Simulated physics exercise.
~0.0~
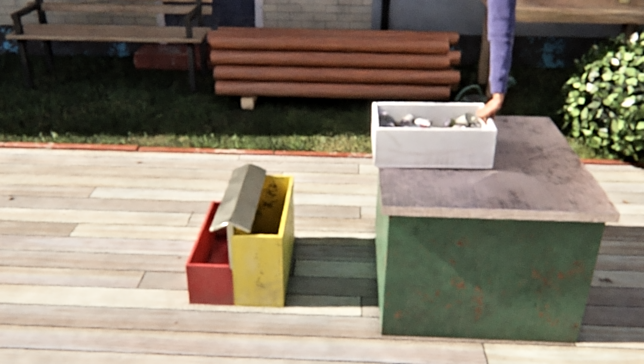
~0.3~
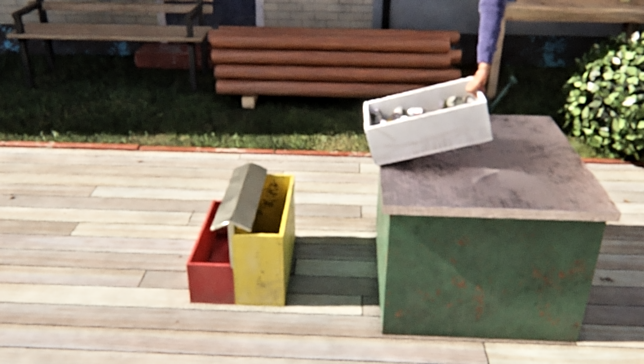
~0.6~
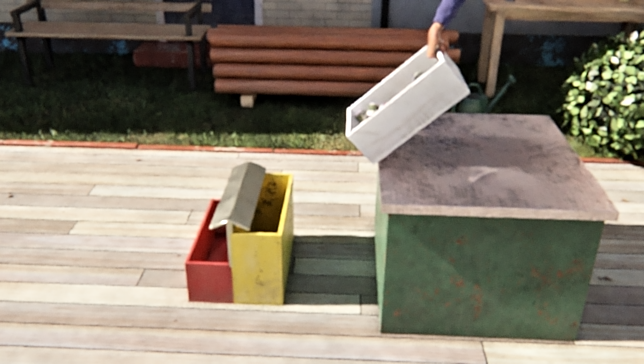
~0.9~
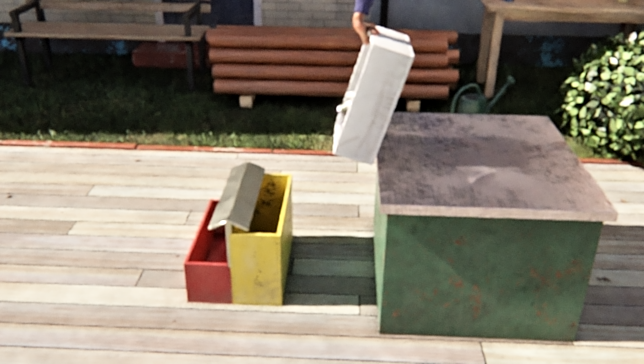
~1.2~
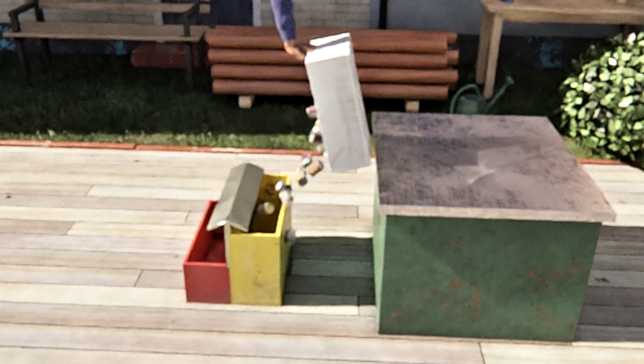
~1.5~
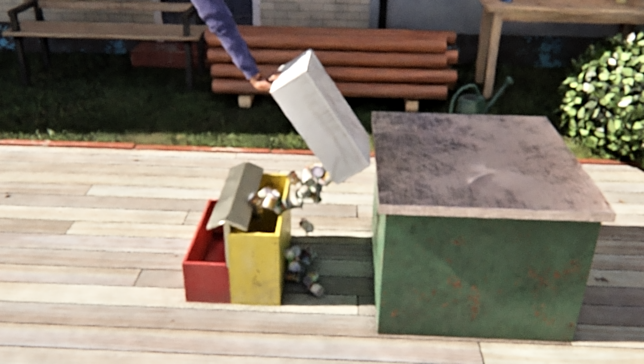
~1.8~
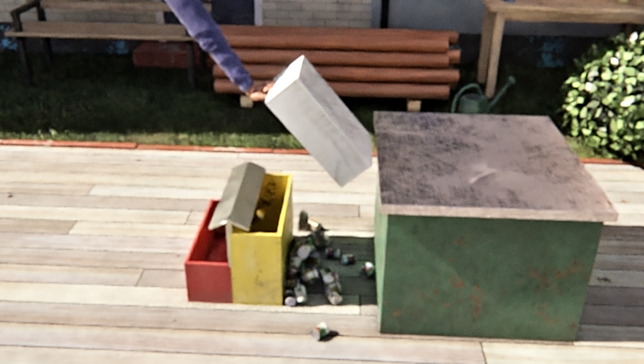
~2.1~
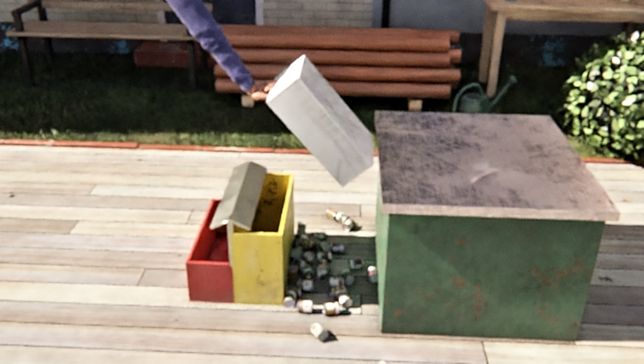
A hand tips a white crate of small tins, and most miss the yellow box, landing beside it.
